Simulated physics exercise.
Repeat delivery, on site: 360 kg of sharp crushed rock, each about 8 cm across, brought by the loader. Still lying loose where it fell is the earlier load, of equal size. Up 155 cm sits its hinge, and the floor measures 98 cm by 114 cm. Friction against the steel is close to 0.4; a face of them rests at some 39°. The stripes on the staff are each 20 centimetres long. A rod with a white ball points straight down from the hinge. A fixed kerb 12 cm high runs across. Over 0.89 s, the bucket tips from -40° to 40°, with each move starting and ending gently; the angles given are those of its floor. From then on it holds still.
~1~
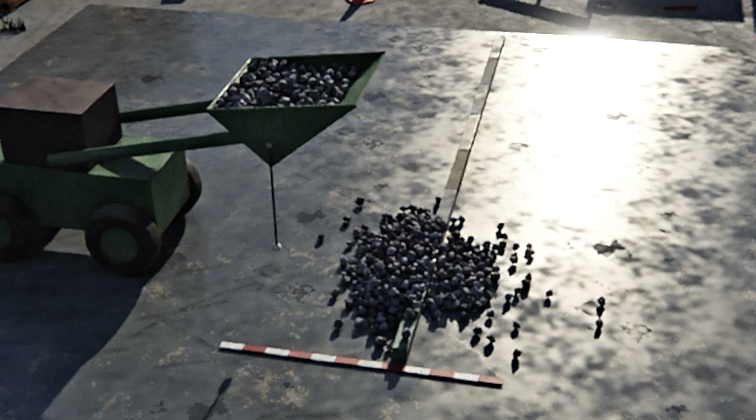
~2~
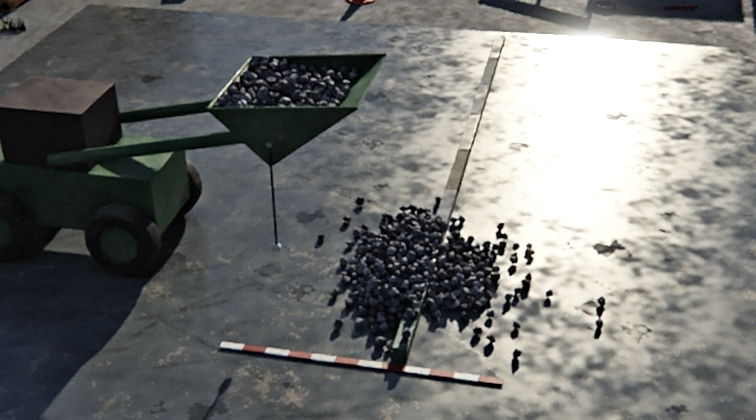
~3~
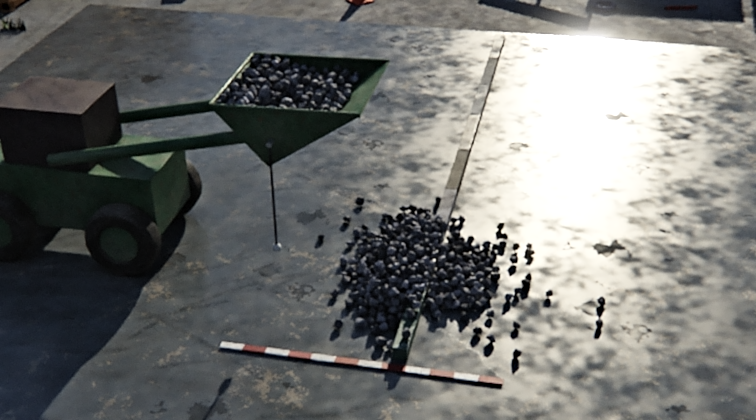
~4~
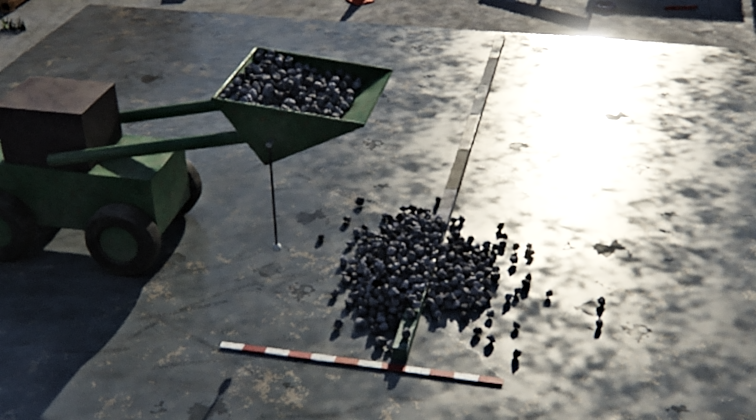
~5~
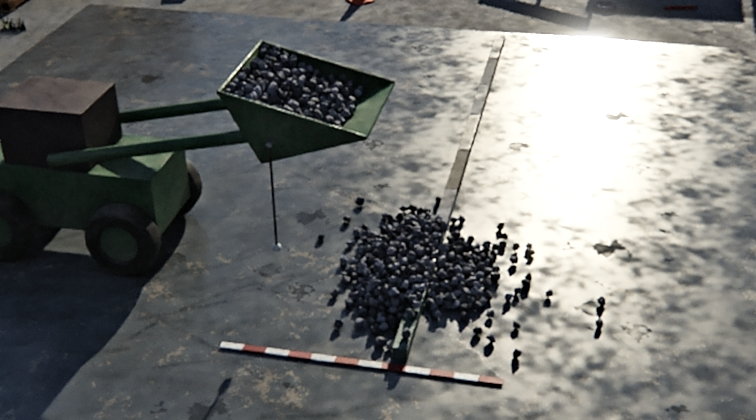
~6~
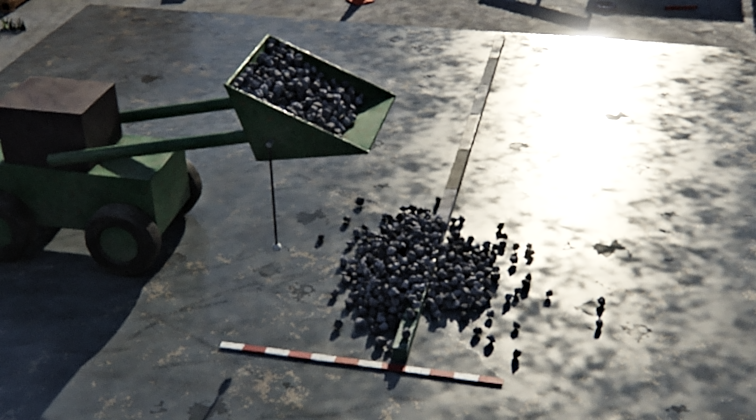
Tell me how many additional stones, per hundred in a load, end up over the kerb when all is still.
Some 24 in every hundred.
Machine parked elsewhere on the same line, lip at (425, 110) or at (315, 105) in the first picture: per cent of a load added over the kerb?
The first would add around 100 per cent, the second around 0 per cent.
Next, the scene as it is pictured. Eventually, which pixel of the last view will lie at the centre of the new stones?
In the last view, somewhere near (396, 253).
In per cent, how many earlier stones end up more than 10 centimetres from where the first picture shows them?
Close to 10 per cent.
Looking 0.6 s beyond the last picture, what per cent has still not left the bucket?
Roughly 90 per cent remains inside.
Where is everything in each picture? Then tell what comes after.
Lip at (356, 106), floor tilted -40°, highest stones at (305, 75). The earlier load is highest near (414, 247), 28 cm above ground level, 74 % on this side of the kerb, 26 % over the kerb, in the first frame.
The bucket is at -38°, its lip at (357, 108); the top of the load is at (290, 72), in the second frame.
The bucket is at -34°, its lip at (360, 115); the top of the load is at (264, 64), in the third frame.
The bucket is at -28°, its lip at (364, 125); the top of the load is at (260, 62), in the fourth frame.
Lip at (367, 138), floor tilted -19°, highest stones at (265, 58), in the fifth frame.
Lip at (368, 153), floor tilted -10°, highest stones at (271, 53), in the sixth frame.
Then, 0.3 s after the last picture the floor is at 28°; in per cent of one load, 100 in the bucket, 74 on this side of the kerb, 26 over the kerb; the foremost stones are at (546, 300).
Then, 0.6 s after the last picture the floor is at 40°; in per cent of one load, 89 in the bucket, 85 on this side of the kerb, 26 over the kerb; the foremost stones are at (546, 300).
Then, 1.0 s after the last picture the floor is at 40°; in per cent of one load, 27 in the bucket, 145 on this side of the kerb, 28 over the kerb; the foremost stones are at (546, 300).
Then, 3.7 s after the last picture the floor is at 40°; in per cent of one load, 0 in the bucket, 150 on this side of the kerb, 50 over the kerb; the foremost stones are at (553, 286). Net gain over the kerb, 24.
